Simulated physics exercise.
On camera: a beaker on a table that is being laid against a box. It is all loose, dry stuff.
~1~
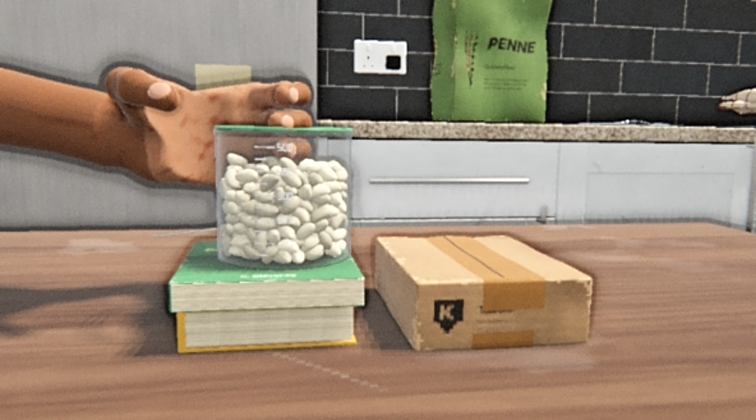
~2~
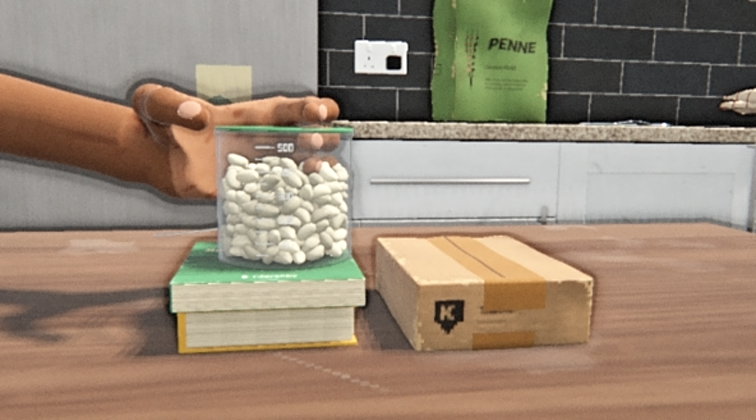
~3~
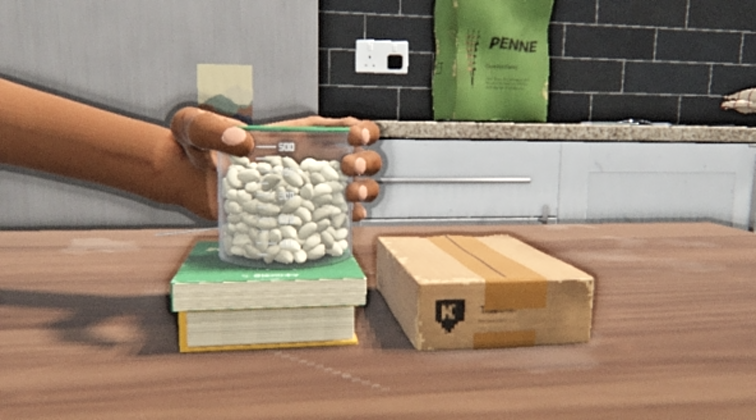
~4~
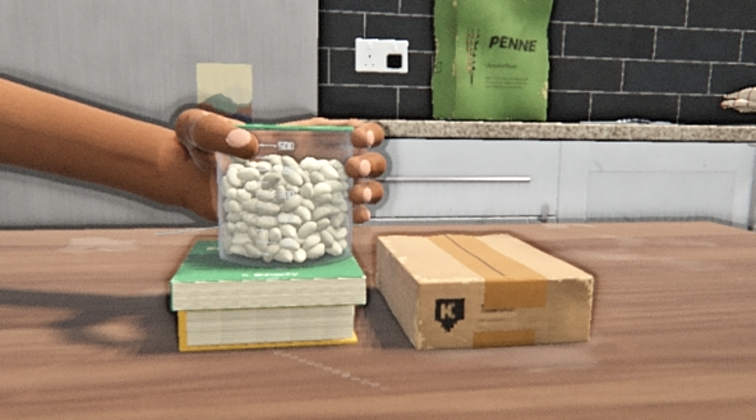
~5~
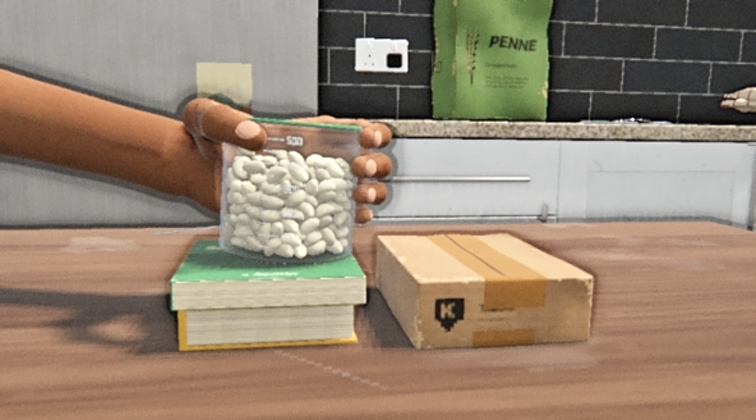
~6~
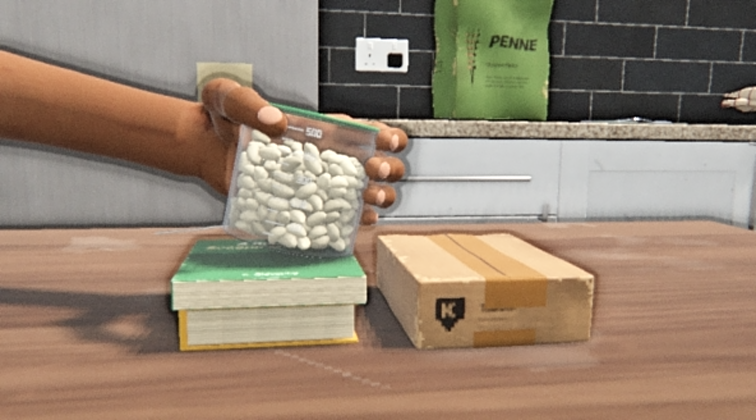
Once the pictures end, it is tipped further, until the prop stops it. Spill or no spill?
The filling starts tumbling out.
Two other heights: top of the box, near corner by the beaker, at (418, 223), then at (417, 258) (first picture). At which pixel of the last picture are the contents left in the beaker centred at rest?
Around (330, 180) in the first try, (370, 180) in the second.
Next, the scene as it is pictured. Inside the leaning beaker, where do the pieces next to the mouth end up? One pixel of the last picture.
Roughly at (474, 233).
Then, 0.34 s on from there, the beaker leans 33°; everything is still inside.
Then, 0.78 s on from there, the beaker leans 62°; everything is still inside.
Then, 1.24 s on from there, the beaker leans 90°; a stray few of the white beans out of it.
In the end, the beaker rests on the box at 92°; a small part of the white beans out of it.
